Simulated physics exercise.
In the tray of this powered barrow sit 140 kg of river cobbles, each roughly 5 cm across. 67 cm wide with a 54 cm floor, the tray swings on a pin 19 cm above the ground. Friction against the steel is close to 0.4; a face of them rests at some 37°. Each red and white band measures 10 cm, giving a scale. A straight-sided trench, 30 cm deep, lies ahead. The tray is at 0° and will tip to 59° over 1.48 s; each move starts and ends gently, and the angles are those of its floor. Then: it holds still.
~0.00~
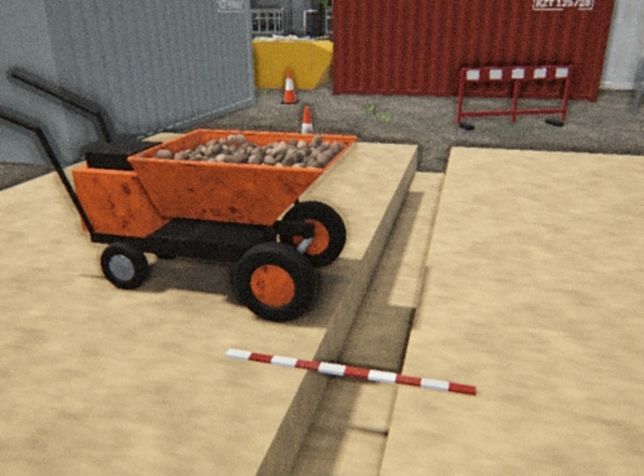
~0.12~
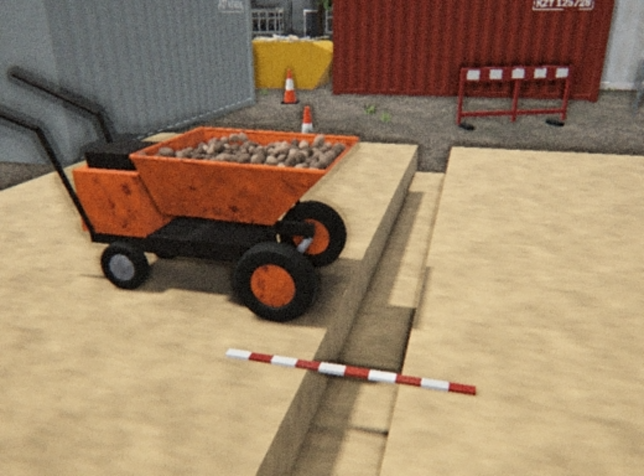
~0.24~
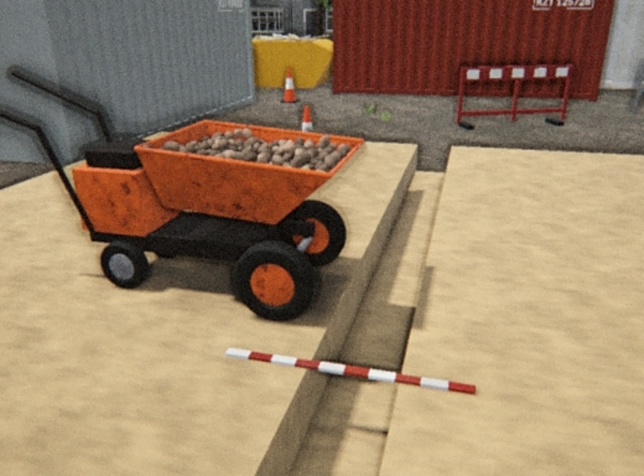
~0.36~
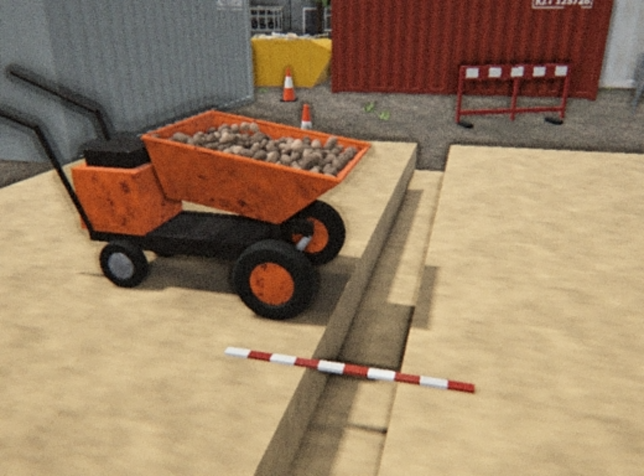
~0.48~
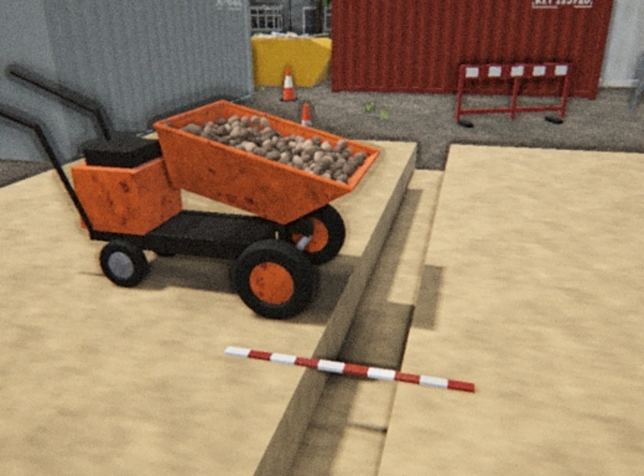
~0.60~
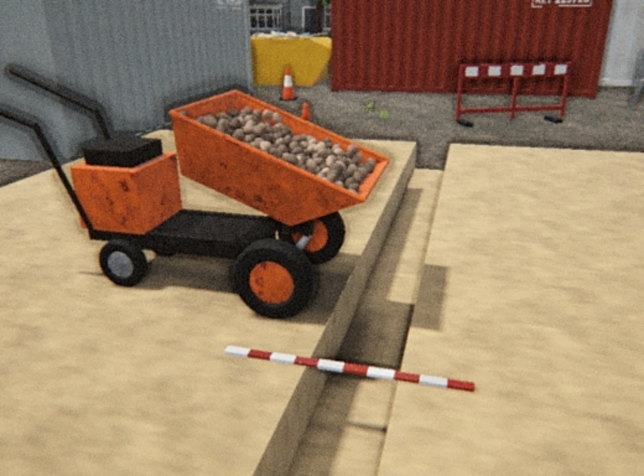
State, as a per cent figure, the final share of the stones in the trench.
The final share is about 30 per cent.
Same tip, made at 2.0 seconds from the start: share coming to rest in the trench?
My guess is near 35 percent.
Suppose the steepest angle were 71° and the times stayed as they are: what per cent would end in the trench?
Roughly 20%.
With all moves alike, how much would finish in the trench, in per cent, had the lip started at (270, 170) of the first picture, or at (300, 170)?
I'd say some 80 per cent and some 55 per cent.
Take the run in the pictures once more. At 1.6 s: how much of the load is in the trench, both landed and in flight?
Roughly 0% by that time.
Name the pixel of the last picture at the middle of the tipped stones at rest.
I'd point somewhere around (446, 299).
After 1.1 s the floor is at 50°; 100 % in the tray; the foremost stones are at (401, 241).
After 1.6 s the floor is at 59°; 73 % in the tray, 1 % in the trench, 27 % past the trench; the foremost stones are at (491, 313).
After 1.9 s the floor is at 59°; 41 % in the tray, 1 % in the trench, 58 % past the trench; the foremost stones are at (585, 323).
After 3.9 s the floor is at 59°; 0 % in the tray, 30 % in the trench, 70 % past the trench; the foremost stones are past the picture's edge.
